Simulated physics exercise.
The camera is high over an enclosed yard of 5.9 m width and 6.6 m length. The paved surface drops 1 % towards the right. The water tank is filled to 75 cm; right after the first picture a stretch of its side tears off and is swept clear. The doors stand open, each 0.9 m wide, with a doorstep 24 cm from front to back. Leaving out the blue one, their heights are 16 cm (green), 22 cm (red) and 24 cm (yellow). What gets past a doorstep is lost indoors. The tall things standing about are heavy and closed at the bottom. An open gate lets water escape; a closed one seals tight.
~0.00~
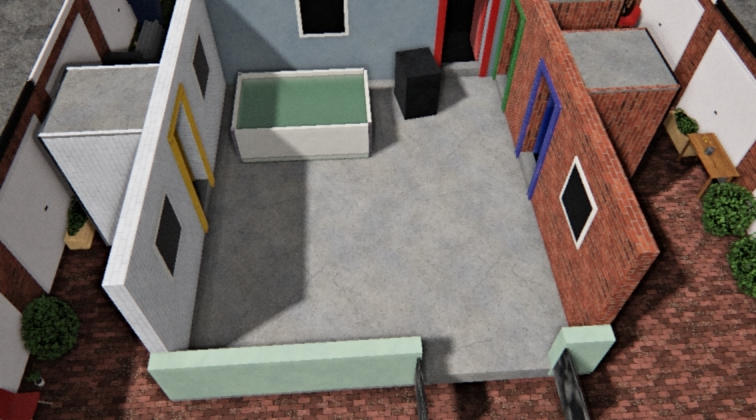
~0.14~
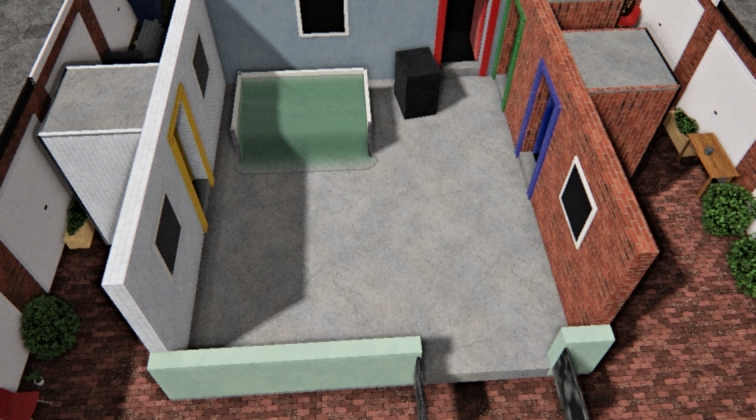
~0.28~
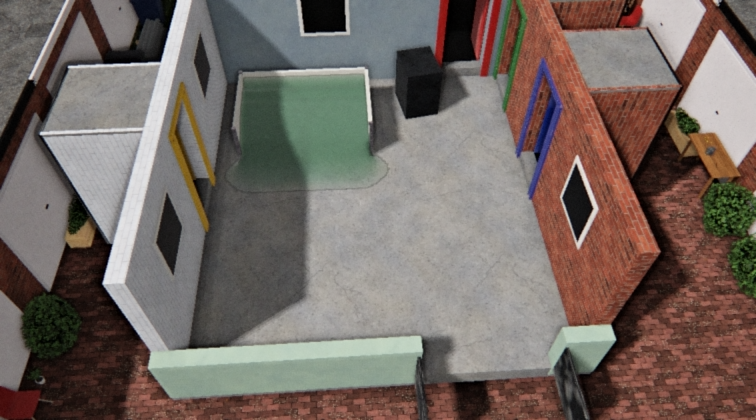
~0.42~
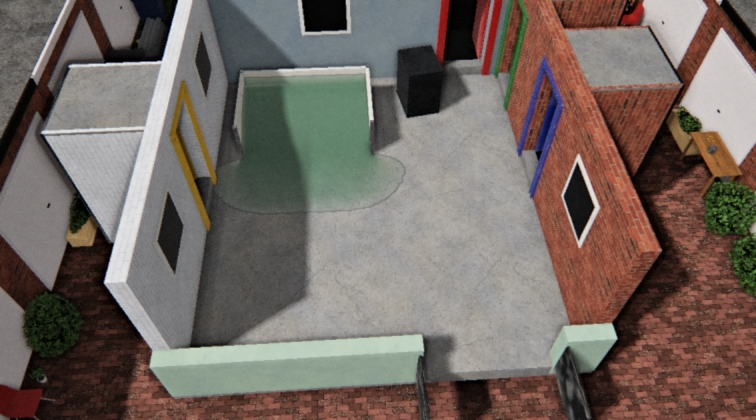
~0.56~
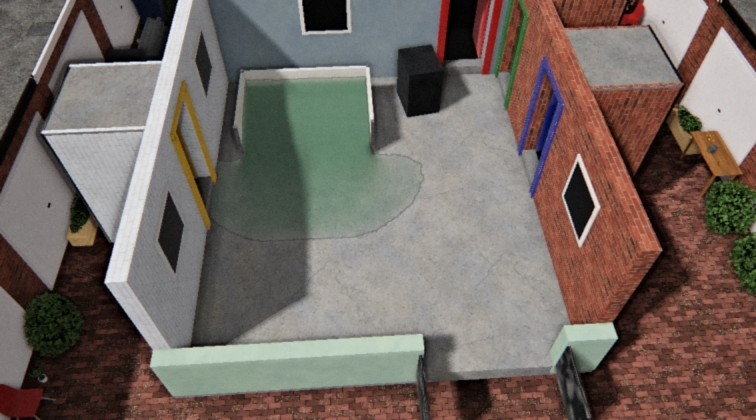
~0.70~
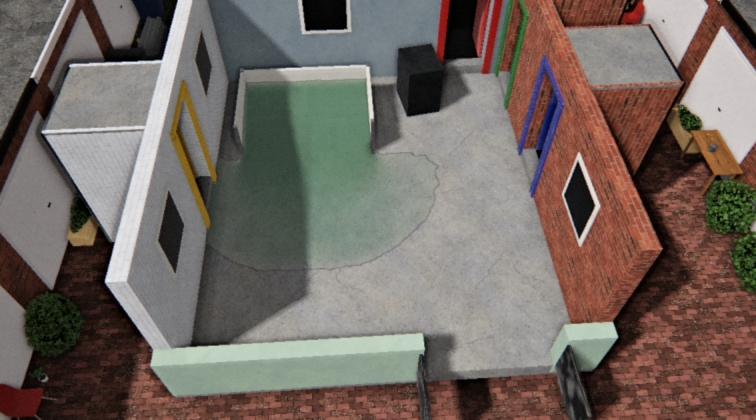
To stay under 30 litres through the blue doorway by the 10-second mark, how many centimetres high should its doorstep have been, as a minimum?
Some 7.5 cm above the ground.
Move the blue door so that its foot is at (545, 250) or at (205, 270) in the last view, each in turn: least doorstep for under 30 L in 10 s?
About 14.0 and 10.5 cm.
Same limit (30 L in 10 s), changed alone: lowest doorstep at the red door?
Roughly 11.5 cm at red.
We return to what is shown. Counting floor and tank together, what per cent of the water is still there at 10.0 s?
Some 74 per cent remains.
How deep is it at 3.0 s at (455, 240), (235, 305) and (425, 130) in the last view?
In that order: 2, 29 and 0 cm.
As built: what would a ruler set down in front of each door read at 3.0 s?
Depths in cm: Green 0, red 0, yellow 8, blue 1.
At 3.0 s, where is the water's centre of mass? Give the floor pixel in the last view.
At about (322, 255).
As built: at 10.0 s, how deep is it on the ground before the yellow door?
About 2.0 cm.
After 1.4 s water covers 55 % of the floor, deepest (38 cm) near (310, 364); it has not reached the blue door.
After 3.0 s water covers 65 % of the floor, deepest (32 cm) near (232, 304); it has not reached the blue door.
After 10.0 s water covers 95 % of the floor, deepest (17 cm) near (503, 115); 9 cm at the blue door, 0 litres in over its 19 cm doorstep.
At the blue door as built, the water arrived by 3.4 s and peaked near 14 cm at 6.8 s.
Run again over the same 10 s with other heights there, 41 litres in over 6.5 cm, 16 litres over 9 cm. The limit of 30 litres is kept from about 7.5 cm up.
